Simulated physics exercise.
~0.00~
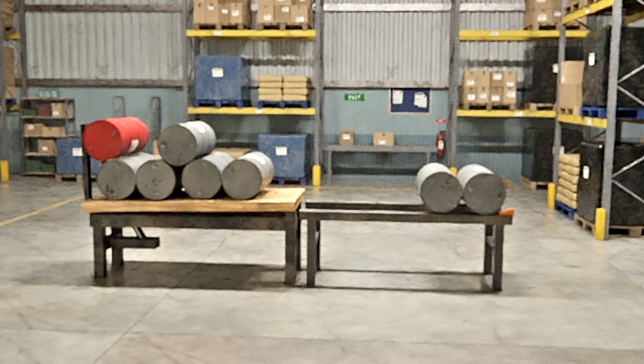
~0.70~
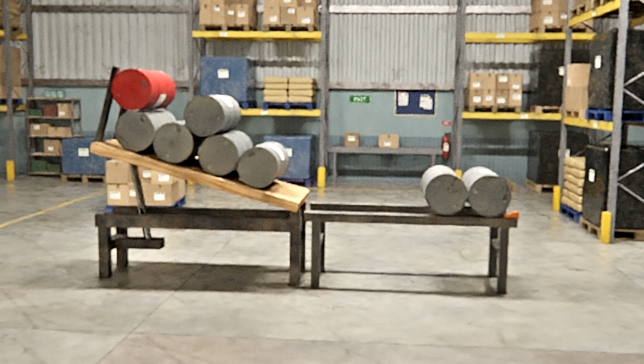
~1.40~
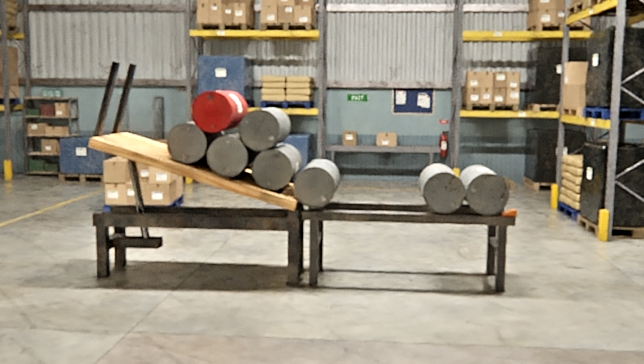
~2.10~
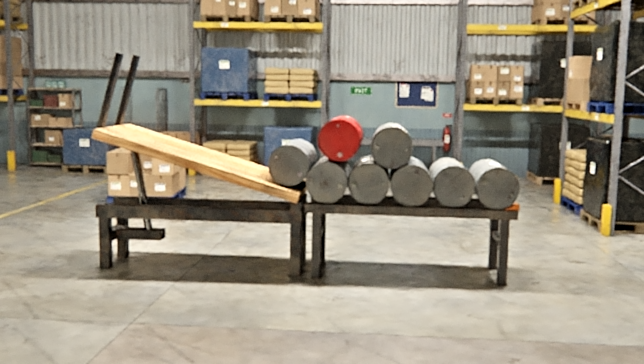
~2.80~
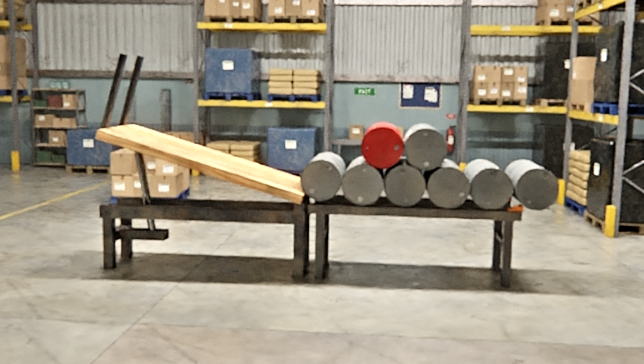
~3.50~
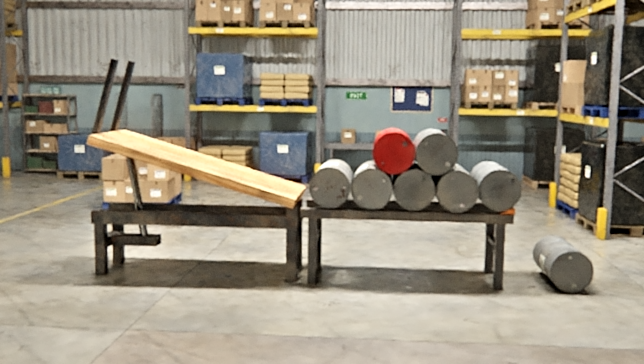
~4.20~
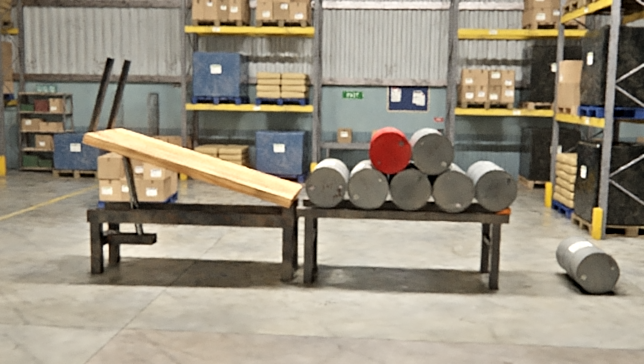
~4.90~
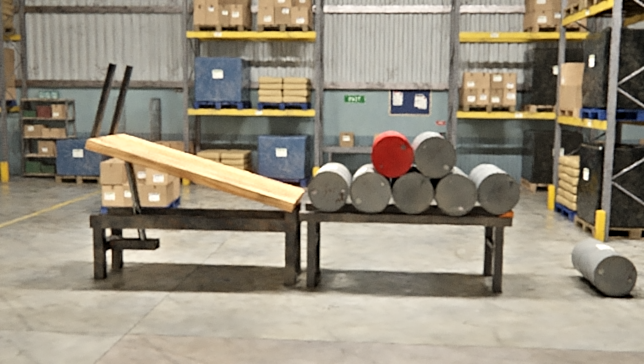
A hinged wooden deck, carrying a red drum and several grey ones piled at left, stands beside a level dark rack holding two grey drums, seen from the side in a warehouse by a slightly swaying camera. The deck's left edge rises, tilting it down toward the rack. The drums roll right and spill off the slope onto the rack, the red one riding on top of the others. They pack together in a row, and one grey drum drops off the right end and rolls away across the floor. The deck stays tilted and empty, with the red drum resting atop the grey ones on the rack.
